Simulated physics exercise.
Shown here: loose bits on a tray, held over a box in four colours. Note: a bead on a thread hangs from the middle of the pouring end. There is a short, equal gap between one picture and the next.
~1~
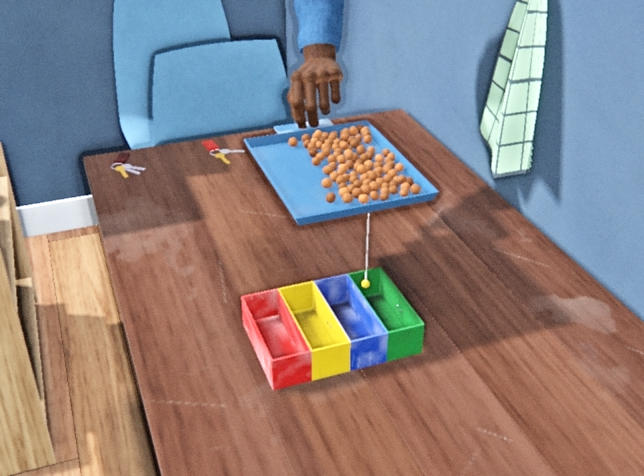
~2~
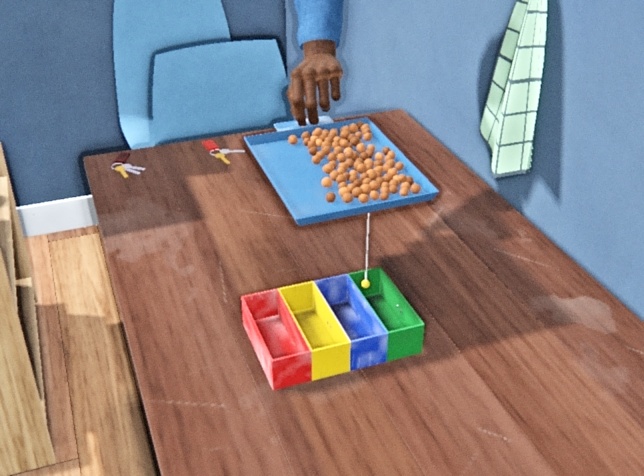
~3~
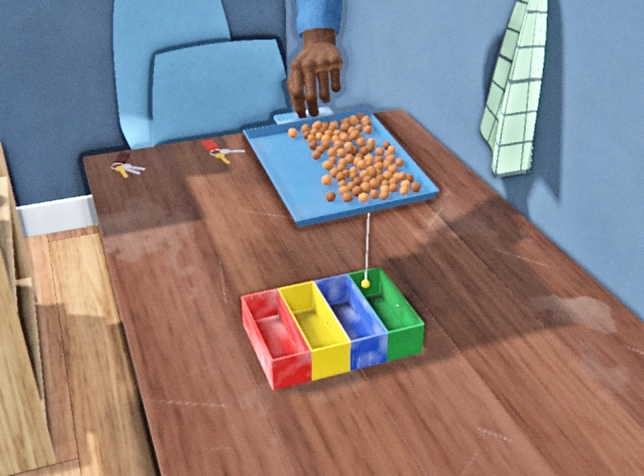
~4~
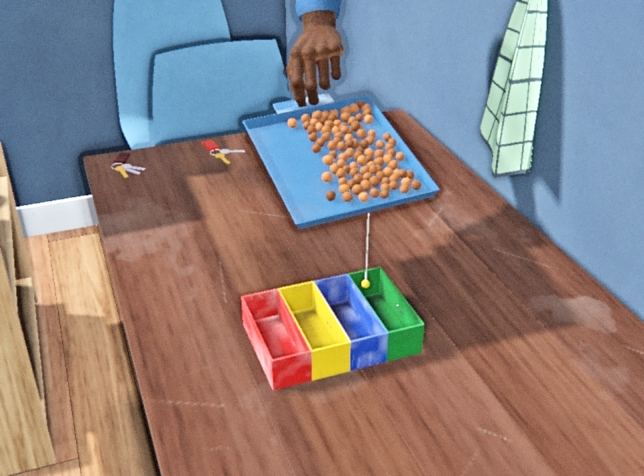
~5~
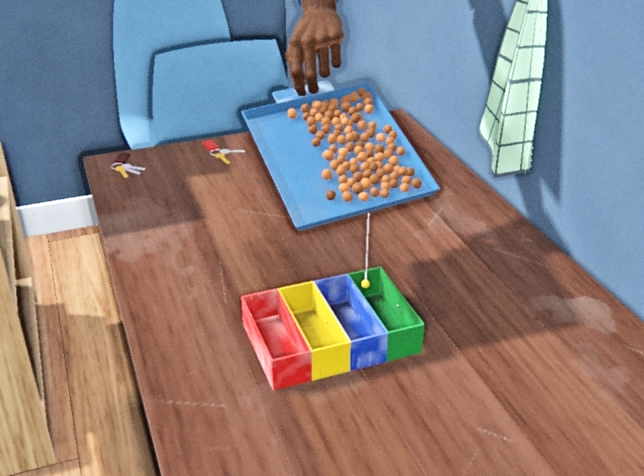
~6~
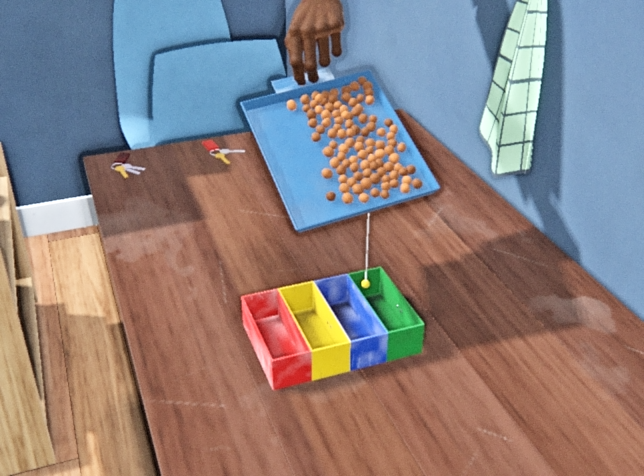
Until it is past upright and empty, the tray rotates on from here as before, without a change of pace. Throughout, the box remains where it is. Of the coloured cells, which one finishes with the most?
The yellow cell finishes with the most.
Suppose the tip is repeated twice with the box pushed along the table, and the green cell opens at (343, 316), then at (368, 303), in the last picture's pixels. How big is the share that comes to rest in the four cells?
Estimates in order: 80 percent, 100 percent.
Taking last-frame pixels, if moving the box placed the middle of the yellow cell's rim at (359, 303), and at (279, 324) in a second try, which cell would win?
The first placement favours that red cell, while the second favours the blue one.
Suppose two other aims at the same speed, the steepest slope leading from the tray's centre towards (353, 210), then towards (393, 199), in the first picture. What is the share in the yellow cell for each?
First case: 30 %; second case: 0 %.
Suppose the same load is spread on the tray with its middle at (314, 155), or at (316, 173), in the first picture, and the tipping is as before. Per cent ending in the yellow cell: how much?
Close to 40 per cent, followed by close to 40 per cent.
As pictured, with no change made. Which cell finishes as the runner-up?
Next after the leader comes the cell in blue.
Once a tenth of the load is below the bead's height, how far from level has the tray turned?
The angle is roughly 70° at that point.
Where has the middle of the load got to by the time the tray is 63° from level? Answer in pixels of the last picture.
(338, 207).
Shortly afterwards, tray tipped steeply; the bulk on the tray; only a few in the red cell; only a few in the yellow cell; near a quarter falling or outside the box.
Next, tray tipped right over; a little on the tray; near a third in the yellow cell; near a quarter in the blue cell; near a quarter in the red cell; a little in the green cell; near a quarter falling or outside the box.
Some moments later, tray tipped past a quarter turn; near half in the yellow cell; near a quarter in the blue cell; near a quarter in the red cell; a little in the green cell; only a few falling or outside the box.
In the end, tray tipped past a quarter turn; near half in the yellow cell; near a quarter in the blue cell; near a quarter in the red cell; a little in the green cell; only a few outside the box.
